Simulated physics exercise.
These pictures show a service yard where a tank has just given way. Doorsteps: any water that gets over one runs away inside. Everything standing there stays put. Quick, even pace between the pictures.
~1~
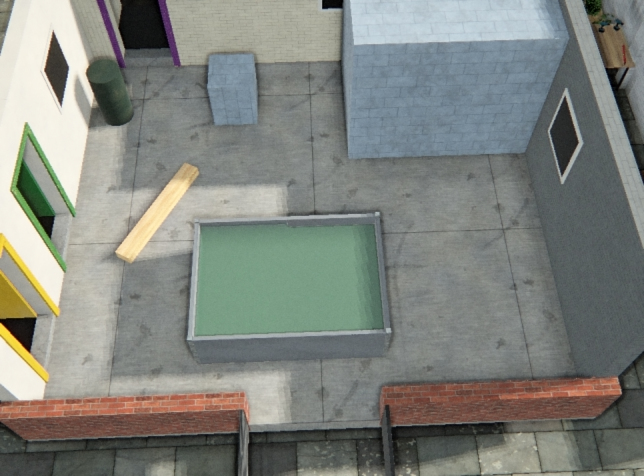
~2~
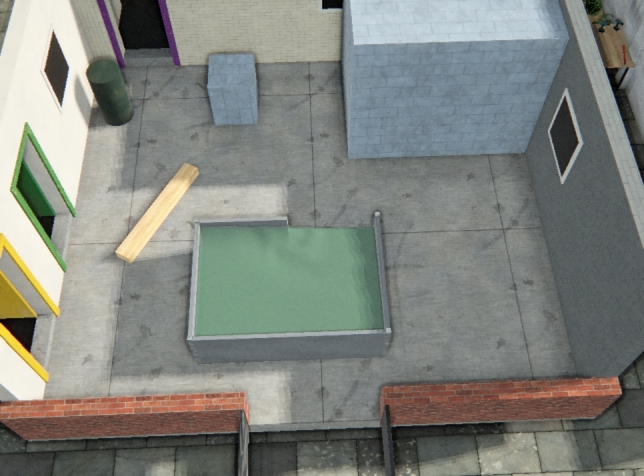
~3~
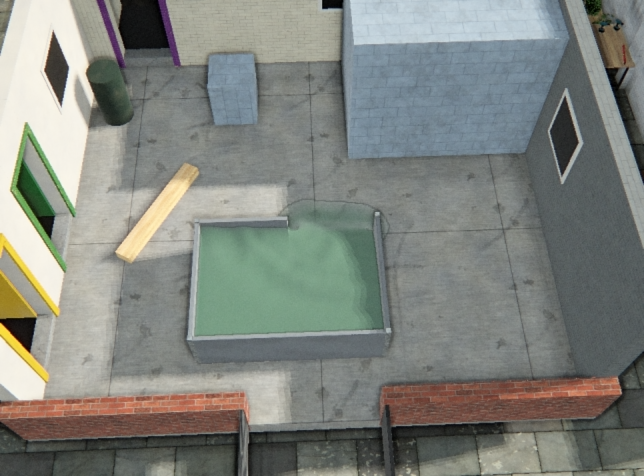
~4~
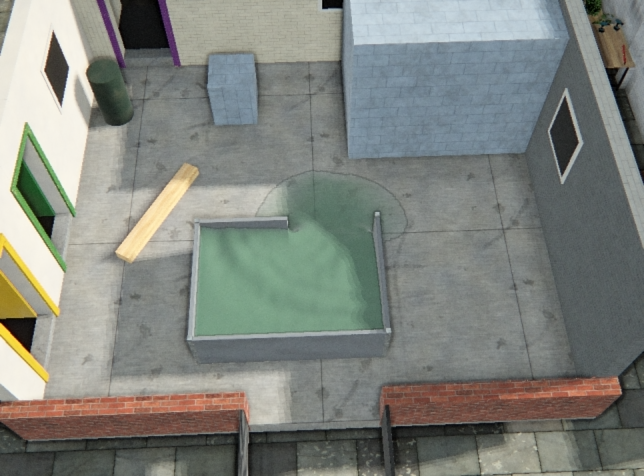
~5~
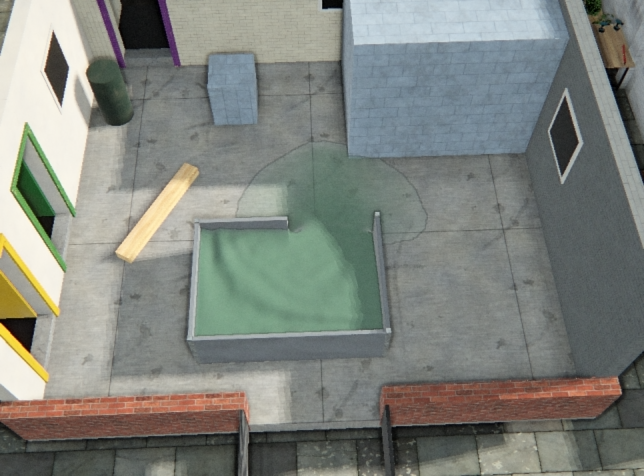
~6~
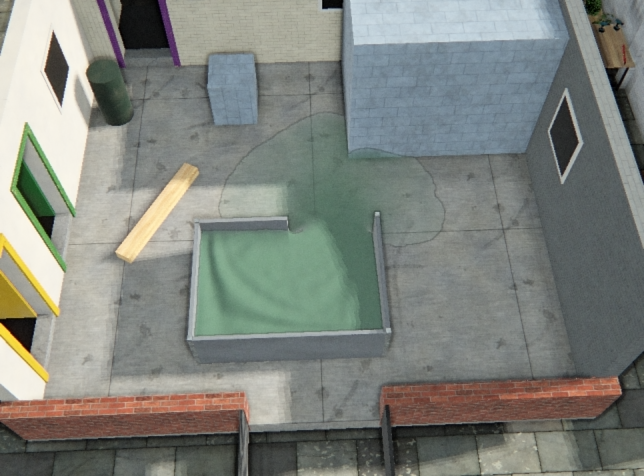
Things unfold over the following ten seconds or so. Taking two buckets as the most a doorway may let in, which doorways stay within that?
The purple door stays within it, the yellow door stays within it, the green door stays within it.
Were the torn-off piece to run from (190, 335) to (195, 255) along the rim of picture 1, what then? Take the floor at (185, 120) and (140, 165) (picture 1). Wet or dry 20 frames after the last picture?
Point one reached; point two reached.
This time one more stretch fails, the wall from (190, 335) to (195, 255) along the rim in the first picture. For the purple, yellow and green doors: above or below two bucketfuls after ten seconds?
Result: Purple remains beneath it; yellow goes past the limit; green goes past the limit.
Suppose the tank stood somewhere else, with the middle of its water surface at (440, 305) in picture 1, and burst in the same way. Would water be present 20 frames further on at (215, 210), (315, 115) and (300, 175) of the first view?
Result: Inundated; spared; inundated.
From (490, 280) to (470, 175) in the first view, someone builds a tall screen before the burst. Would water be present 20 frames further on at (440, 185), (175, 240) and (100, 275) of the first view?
Lab note - spot 1 inundated, spot 2 parched, spot 3 parched.
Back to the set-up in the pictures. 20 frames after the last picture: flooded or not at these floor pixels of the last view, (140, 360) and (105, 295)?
Same order as asked: Dry as before, dry as before.
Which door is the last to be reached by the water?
Answer is the yellow one.
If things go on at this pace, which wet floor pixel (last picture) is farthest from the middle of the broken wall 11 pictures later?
Close to (167, 70).
A moment on, water covers 30 % of the floor; the purple door not reached, the yellow door not reached, the green door not reached.
Next, water covers 35 % of the floor; the purple door not reached, the yellow door not reached, the green door not reached.
Then, water covers 60 % of the floor; the purple door wet at the sill, nothing in, the yellow door not reached, the green door not reached.
Later, water covers 85 % of the floor; the purple door wet at the sill, nothing in, the yellow door wet at the sill, nothing in, the green door wet at the sill, nothing in.
In the end, water covers 95 % of the floor; the purple door wet at the sill, nothing in, the yellow door under two buckets in, the green door wet at the sill, nothing in.
